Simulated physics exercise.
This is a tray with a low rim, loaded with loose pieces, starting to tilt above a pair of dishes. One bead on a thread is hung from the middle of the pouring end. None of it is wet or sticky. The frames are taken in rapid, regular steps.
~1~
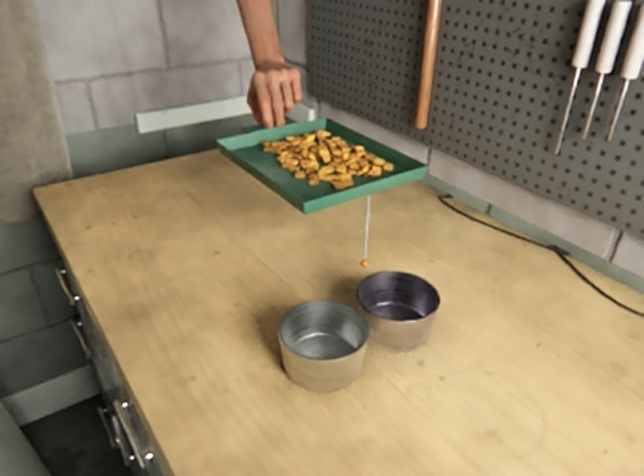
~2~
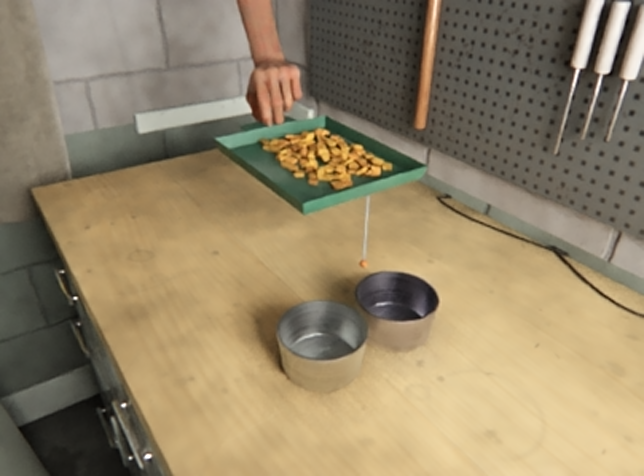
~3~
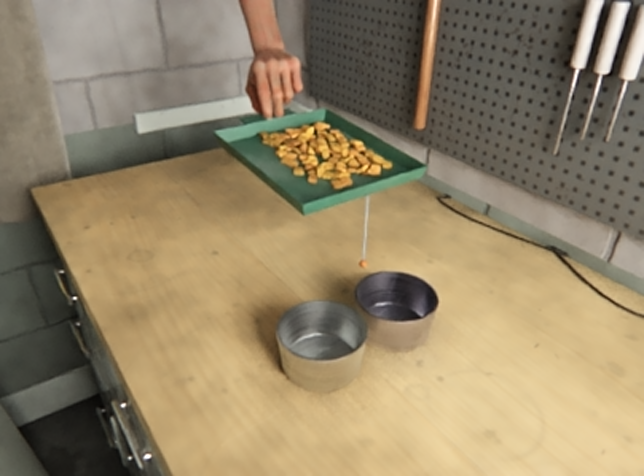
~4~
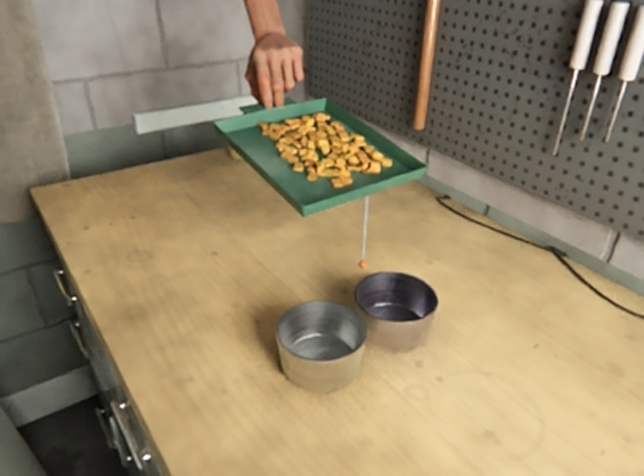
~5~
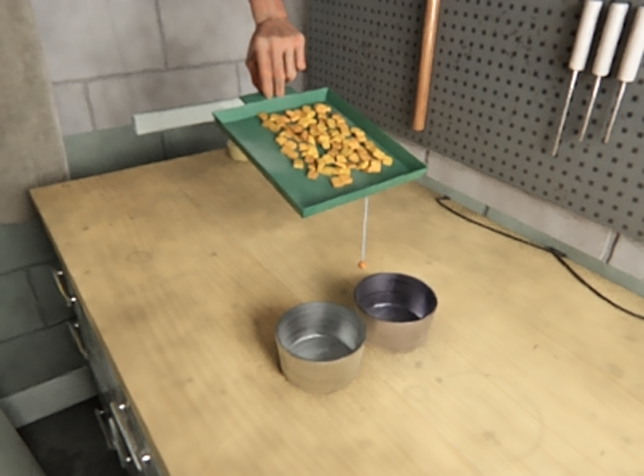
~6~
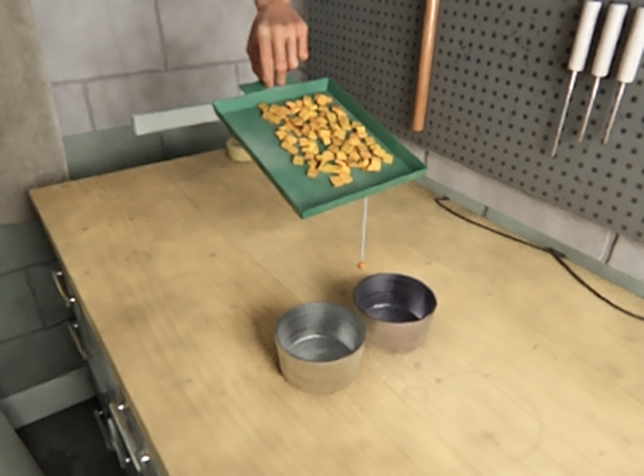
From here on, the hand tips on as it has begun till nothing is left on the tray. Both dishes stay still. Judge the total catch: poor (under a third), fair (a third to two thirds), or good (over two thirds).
The dishes end up holding the bulk, above two thirds.
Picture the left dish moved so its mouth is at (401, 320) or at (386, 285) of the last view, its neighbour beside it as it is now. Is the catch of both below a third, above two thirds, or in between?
The two tries come out as under a third and the middle third in turn.
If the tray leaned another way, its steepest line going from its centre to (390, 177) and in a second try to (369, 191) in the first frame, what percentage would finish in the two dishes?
Well, 0 percent for one and then 60 percent for the other.
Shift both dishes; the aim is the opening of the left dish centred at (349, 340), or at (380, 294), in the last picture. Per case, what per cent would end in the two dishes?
It would be near 40 per cent first and near 60 per cent second.
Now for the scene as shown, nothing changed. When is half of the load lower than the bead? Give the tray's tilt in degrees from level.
About 110 degrees.
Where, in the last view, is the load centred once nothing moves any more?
Near (378, 331).
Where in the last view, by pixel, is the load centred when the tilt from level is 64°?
The middle of the pieces shows up near (355, 183).
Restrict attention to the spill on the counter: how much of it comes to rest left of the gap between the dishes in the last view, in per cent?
It comes to about 60 percent.
Shortly afterwards, tray tipped steeply; all but a few on the tray; only a few in the air.
Next, tray tipped past a quarter turn; near half on the tray; a little in the left dish; a little in the right dish; only a few outside both; near a quarter in the air.
Some moments later, tray tipped past a quarter turn; near a third in the left dish; near half in the right dish; near a quarter outside both.
In the end, tray tipped past a quarter turn; near a third in the left dish; near half in the right dish; near a quarter outside both.
